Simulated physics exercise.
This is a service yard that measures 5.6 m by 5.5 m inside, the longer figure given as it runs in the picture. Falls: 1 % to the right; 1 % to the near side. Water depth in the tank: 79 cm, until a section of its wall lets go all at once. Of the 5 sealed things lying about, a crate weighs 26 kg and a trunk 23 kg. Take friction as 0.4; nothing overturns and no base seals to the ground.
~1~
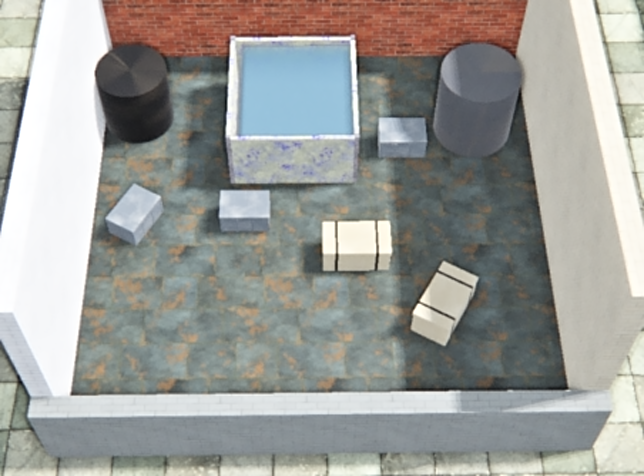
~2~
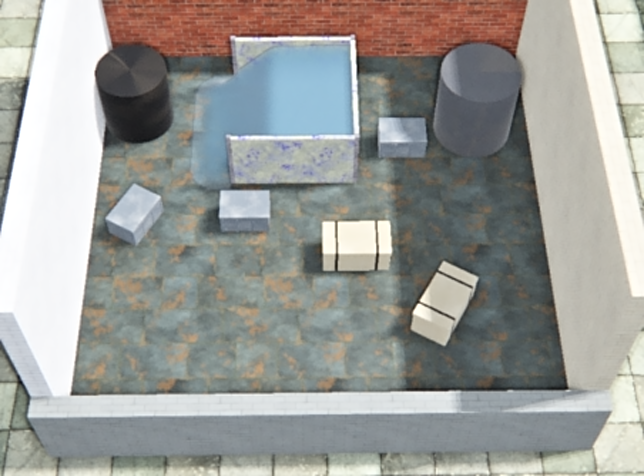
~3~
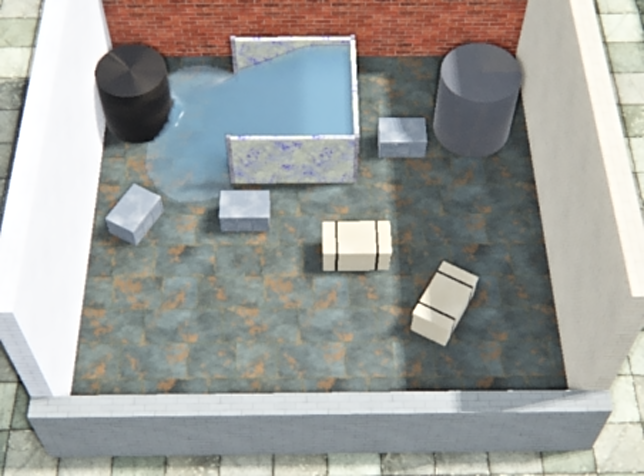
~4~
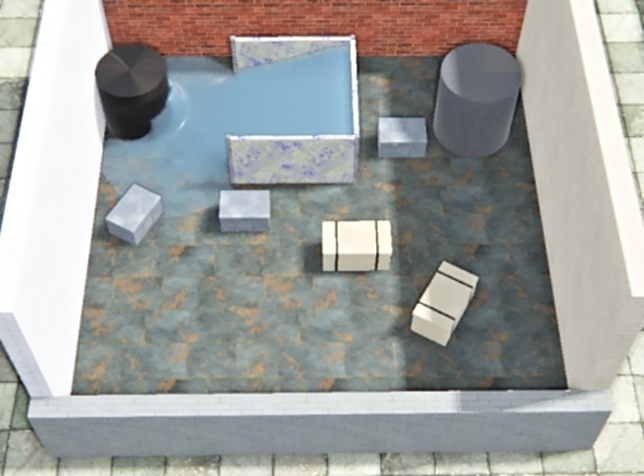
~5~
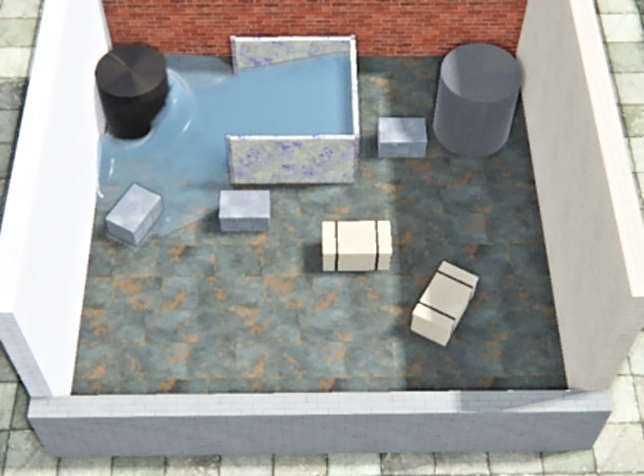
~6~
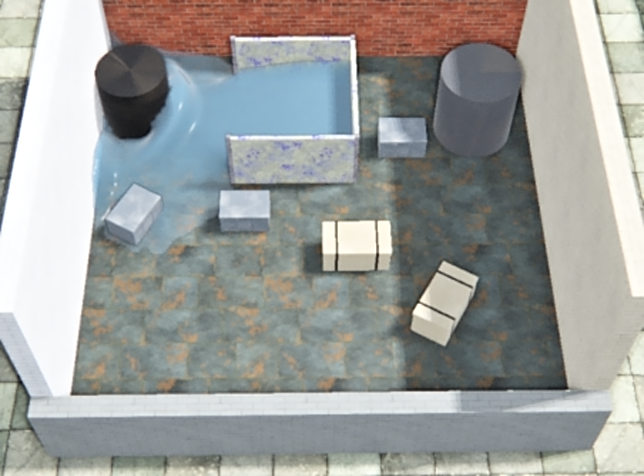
Water pours out of the open left side of a marbled tank at the back of a walled yard, seen from a fixed, high viewpoint. Dark and grey cylinders stand in the back corners, with three grey-blue blocks and two cream, black-banded boxes on the mottled floor. The water spreads left, wraps the dark cylinder, then runs forward around the leftmost block, while every object stays put.
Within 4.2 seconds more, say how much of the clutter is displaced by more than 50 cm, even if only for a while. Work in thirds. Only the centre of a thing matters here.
It is a low share, below a third.
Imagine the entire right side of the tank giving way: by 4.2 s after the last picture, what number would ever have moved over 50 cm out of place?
Then it comes to 2.
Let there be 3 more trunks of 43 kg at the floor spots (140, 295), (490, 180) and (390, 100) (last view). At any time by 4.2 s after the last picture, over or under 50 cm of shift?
Order as given: Goes farther, stays inside it, stays inside it.
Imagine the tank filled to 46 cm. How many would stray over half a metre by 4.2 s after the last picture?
Then the count would be 1.
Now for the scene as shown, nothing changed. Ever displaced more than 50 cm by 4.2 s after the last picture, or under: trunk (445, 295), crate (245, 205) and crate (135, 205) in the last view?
Within the mark, within the mark, beyond the mark.
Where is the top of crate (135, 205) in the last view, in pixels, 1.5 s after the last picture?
Roughly (196, 337) in the same view.
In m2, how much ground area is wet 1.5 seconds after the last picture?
12 m2.
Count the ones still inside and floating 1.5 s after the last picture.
0.
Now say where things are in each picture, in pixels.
In the first picture, a crate at (133, 207), on the bottom; a trunk at (446, 295) rests on the ground; water covers 2.3 m2; 0 of 5 have shifted.
In the second picture, a crate at (133, 207) rests on the ground; a trunk at (446, 295), on the bottom; 3.3 m2 under water; 0 of 5 have shifted.
In the third picture, a crate at (133, 207) rests on the ground; a trunk at (446, 295), on the bottom; water covers 4.5 m2; 0 of 5 have shifted.
In the fourth picture, a crate at (133, 207) rests on the ground; a trunk at (446, 295), on the bottom; water covers 5.6 m2; 0 of 5 have shifted.
In the fifth picture, a crate at (133, 207), on the bottom; a trunk at (446, 295) rests on the ground; 6.2 m2 under water; 0 of 5 have shifted.
In the sixth picture, a crate at (133, 207) rests on the ground; a trunk at (446, 295) rests on the ground; 6.5 m2 under water; 0 of 5 have shifted.
Then, 0.4 s after the last picture 0 of 5 are over 50 cm from their spots; 0 afloat.
Then, 1.5 s after the last picture 1 of 5 are over 50 cm from their spots; 0 afloat.
Then, 2.8 s after the last picture 1 of 5 are over 50 cm from their spots; 0 afloat.
Then, 4.2 s after the last picture 1 of 5 are over 50 cm from their spots, and 1 have been at some point; 0 afloat.
